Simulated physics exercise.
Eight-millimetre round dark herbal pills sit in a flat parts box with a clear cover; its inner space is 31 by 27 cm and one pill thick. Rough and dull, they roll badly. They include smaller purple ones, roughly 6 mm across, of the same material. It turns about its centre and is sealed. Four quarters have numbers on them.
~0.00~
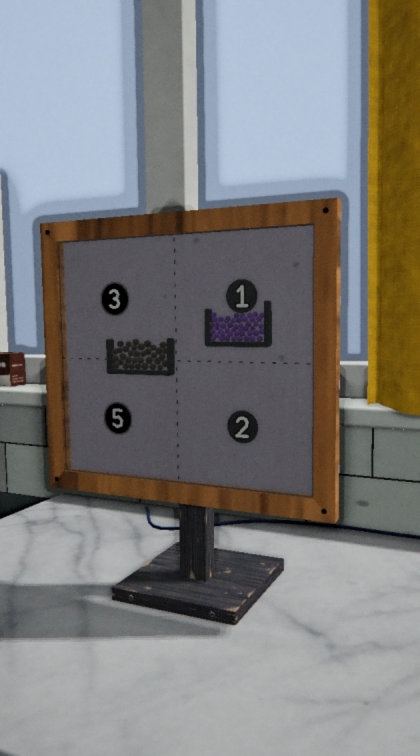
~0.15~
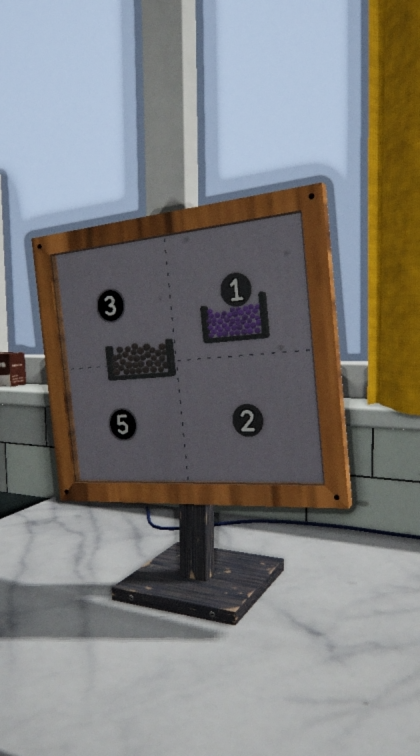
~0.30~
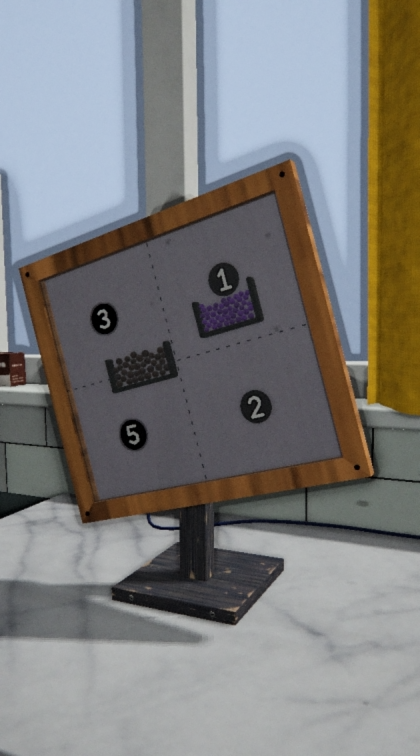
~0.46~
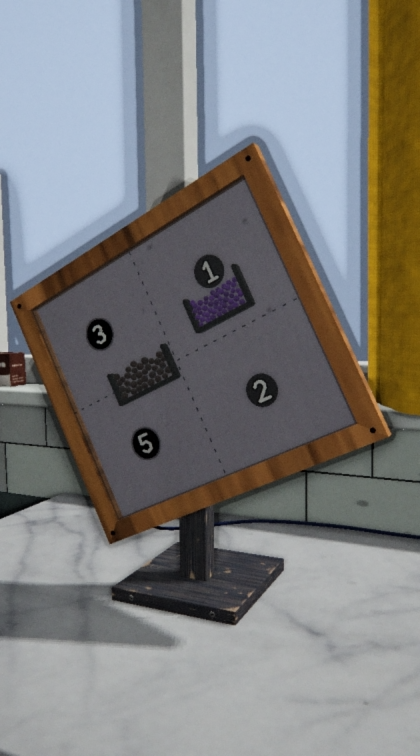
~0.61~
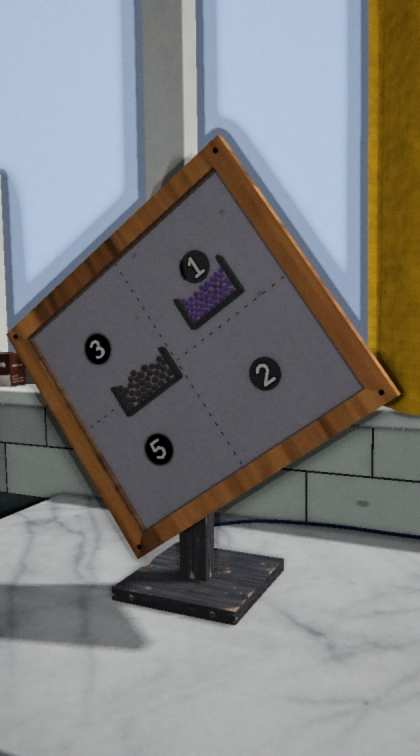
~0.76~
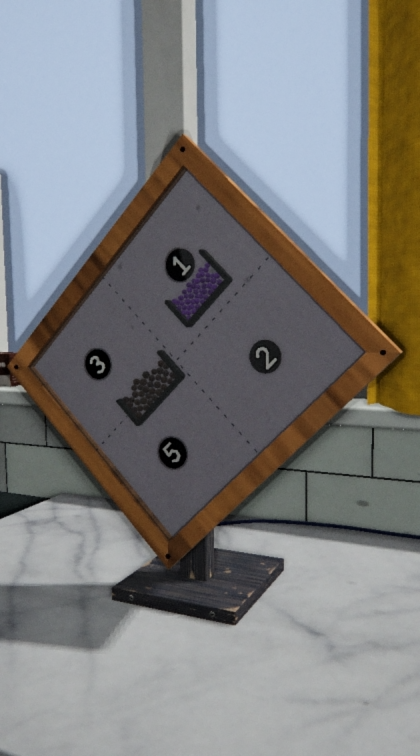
The clip opens on a level, wood-framed board on a dark stand, with four numbered quarters and two small open-topped holders of round pieces, one dark, one purple. The board turns anticlockwise, its right side rising and the holders tilting with their pieces still inside, until it forms a diamond.
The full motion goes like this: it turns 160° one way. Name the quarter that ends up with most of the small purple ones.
3.
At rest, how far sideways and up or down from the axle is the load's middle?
It lies close to 8 centimetres right and 14 centimetres below.
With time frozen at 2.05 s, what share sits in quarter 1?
It works out at roughly 5 %.
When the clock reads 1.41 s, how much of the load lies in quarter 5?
Roughly 15 per cent of it.
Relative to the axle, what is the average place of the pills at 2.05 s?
Some 1 cm left and 15 cm below.
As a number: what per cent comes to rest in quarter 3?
About 100 %.
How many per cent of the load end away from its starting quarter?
I'd say something like 75 percent.
After 1.41 s, it stands 87° anticlockwise; the pills' middle is 2 cm left of and level with the centre; no. 1, 55 %, no. 3, 25 %, no. 5, 15 %; small ones, no. 1, 100 %.
After 2.05 s, it stands 129° anticlockwise; the pills' middle is 1 cm left of and 15 cm below the centre; no. 1, 5 %, no. 3, 95 %; small ones, no. 1, 10 %, no. 3, 90 %.
After 2.60 s, it stands 160° anticlockwise; the pills' middle is 8 cm right of and 14 cm below the centre; no. 3, 100 %; small ones, no. 3, 100 %.
Settled by 3.1 s, it stands 160° anticlockwise; no. 1, 0 %, no. 2, 0 %, no. 3, 100 %, no. 5, 0 %; small ones, no. 3, 100 %.
